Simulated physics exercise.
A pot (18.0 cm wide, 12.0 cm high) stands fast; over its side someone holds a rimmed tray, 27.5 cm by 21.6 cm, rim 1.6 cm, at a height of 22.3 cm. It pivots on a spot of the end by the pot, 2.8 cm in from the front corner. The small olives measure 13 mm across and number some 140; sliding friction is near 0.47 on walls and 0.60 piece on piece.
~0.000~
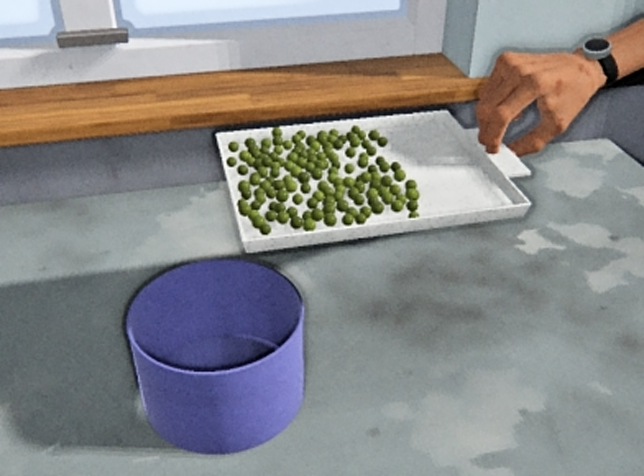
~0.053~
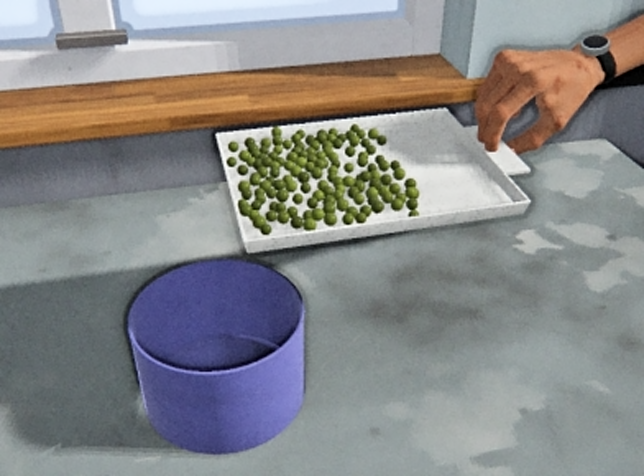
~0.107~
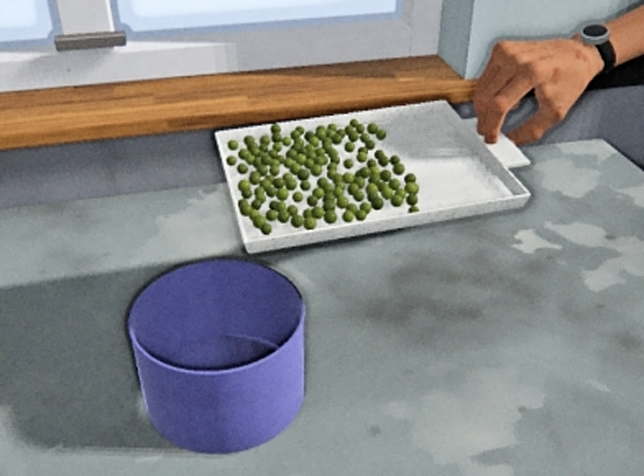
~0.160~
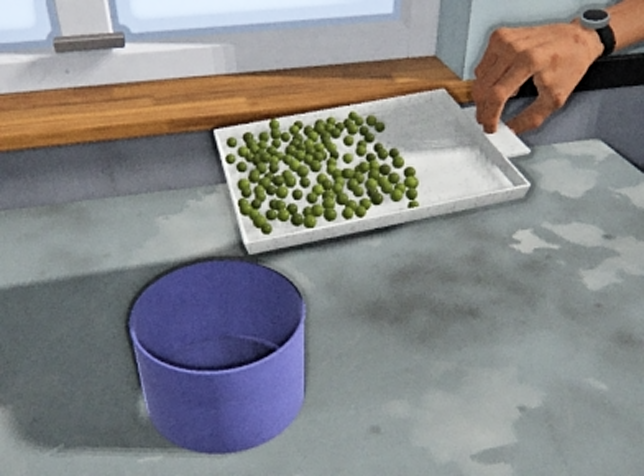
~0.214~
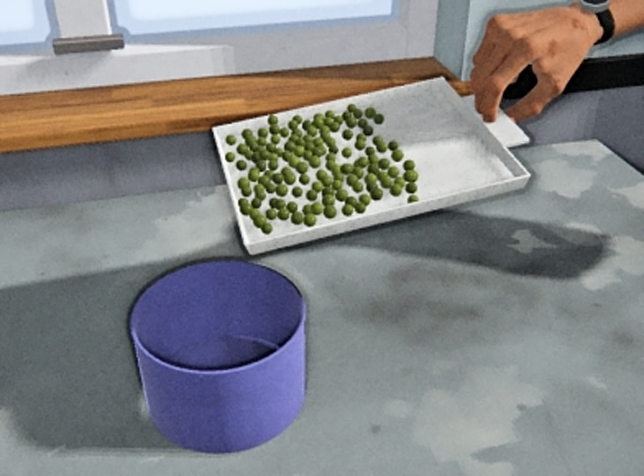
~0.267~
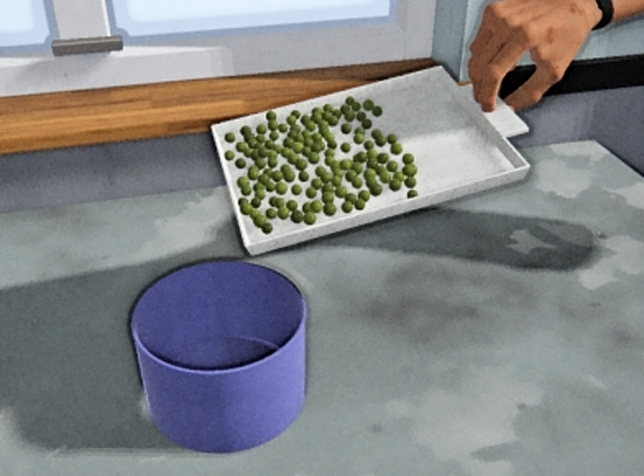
A hand wearing a dark watch grips the tab at the right end of a white rimmed tray, seen from slightly above over a mottled grey worktop beside a wooden sill and window. Small green olives cover the tray's left and middle, and a round purple pot stands at the lower left. The hand slowly raises the tray's right end, tilting it slightly leftward, while the olives barely shift and the view stays almost still.
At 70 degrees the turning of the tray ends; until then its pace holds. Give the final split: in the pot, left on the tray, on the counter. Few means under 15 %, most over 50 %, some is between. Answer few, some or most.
Pot: Few, tray: Most, counter: Few.
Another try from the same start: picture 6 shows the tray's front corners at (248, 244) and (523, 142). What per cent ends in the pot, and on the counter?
Pot 0, counter 0.
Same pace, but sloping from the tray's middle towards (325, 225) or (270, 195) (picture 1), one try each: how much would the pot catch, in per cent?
Some 0 and 0 per cent.
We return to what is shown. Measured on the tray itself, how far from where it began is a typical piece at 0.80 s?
About 4 cm.
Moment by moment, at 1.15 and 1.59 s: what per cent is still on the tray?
In turn: 100, 100.
After 0.80 s, tilt 39 degrees; the tray holds 100 %, the pot 0 %.
After 1.15 s, tilt 58 degrees; the tray holds 100 %, the pot 0 %.
Then, at 1.59 s, tilt 70 degrees; the tray holds 100 %, the pot 0 %.
At rest (1.9 s), pot 0 %, tray 100 %, counter 0 %.
